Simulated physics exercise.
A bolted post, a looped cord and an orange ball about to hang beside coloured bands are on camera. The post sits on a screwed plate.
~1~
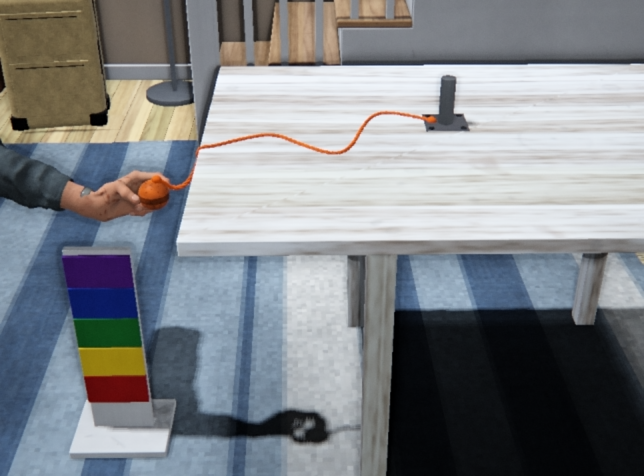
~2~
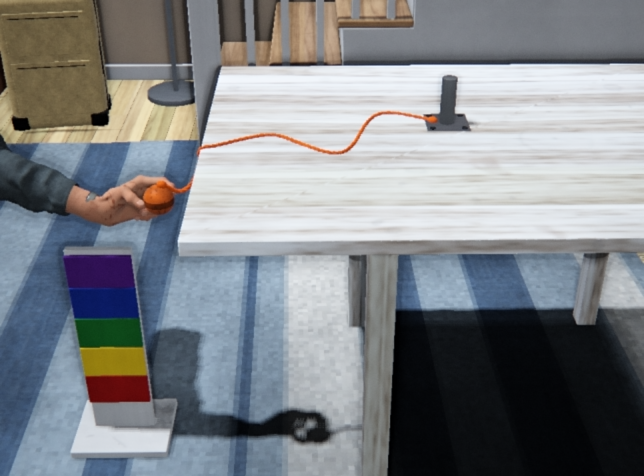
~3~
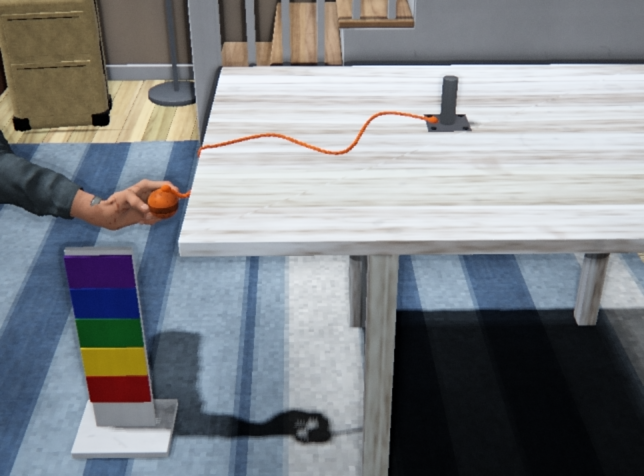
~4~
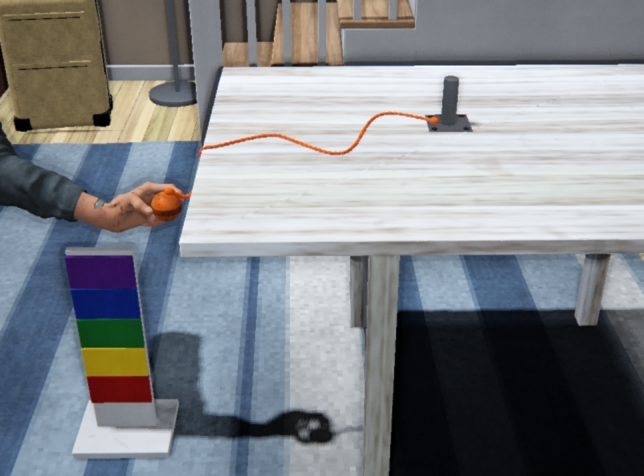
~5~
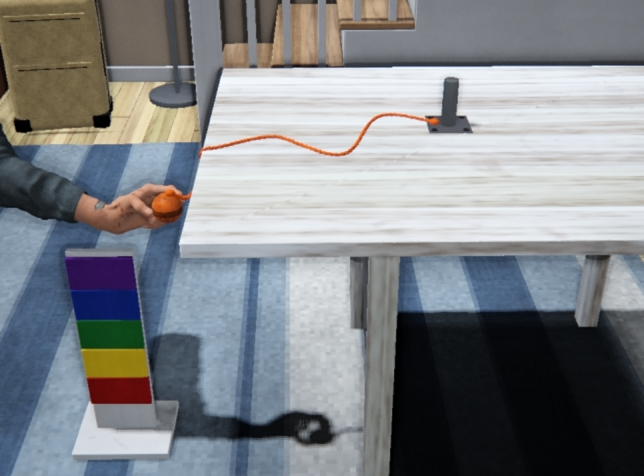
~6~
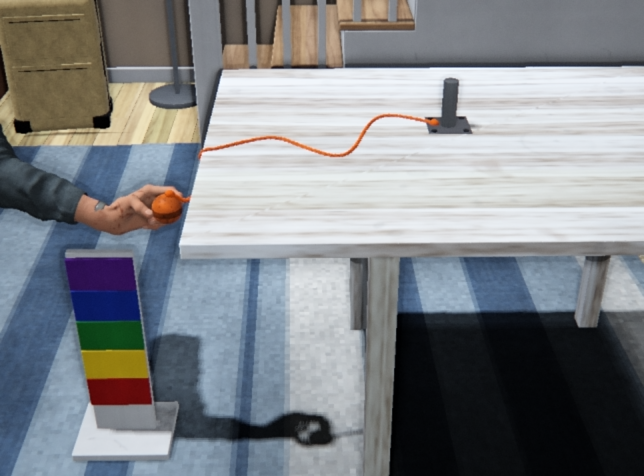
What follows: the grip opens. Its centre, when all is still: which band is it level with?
It is level with the blue band.
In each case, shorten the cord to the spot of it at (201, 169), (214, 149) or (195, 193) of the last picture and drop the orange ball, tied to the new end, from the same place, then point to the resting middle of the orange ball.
Try 1: (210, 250); try 2: (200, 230); try 3: (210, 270).
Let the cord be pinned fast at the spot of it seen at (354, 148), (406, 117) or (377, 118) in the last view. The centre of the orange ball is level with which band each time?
Try by try: Purple, then blue, then blue.
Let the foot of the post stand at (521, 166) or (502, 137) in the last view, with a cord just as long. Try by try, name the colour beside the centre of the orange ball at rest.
Answer, in order: Purple, purple.
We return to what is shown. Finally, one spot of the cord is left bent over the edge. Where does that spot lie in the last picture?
Close to (283, 139).
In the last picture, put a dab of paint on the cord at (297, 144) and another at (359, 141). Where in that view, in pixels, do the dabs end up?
In that view they reach (223, 143) and (315, 135).
Soon after, ball near (224, 301); level with blue.
Then, ball near (203, 297); level with blue.
At rest, ball near (212, 296); level with blue. The cord holds its middle at blue.
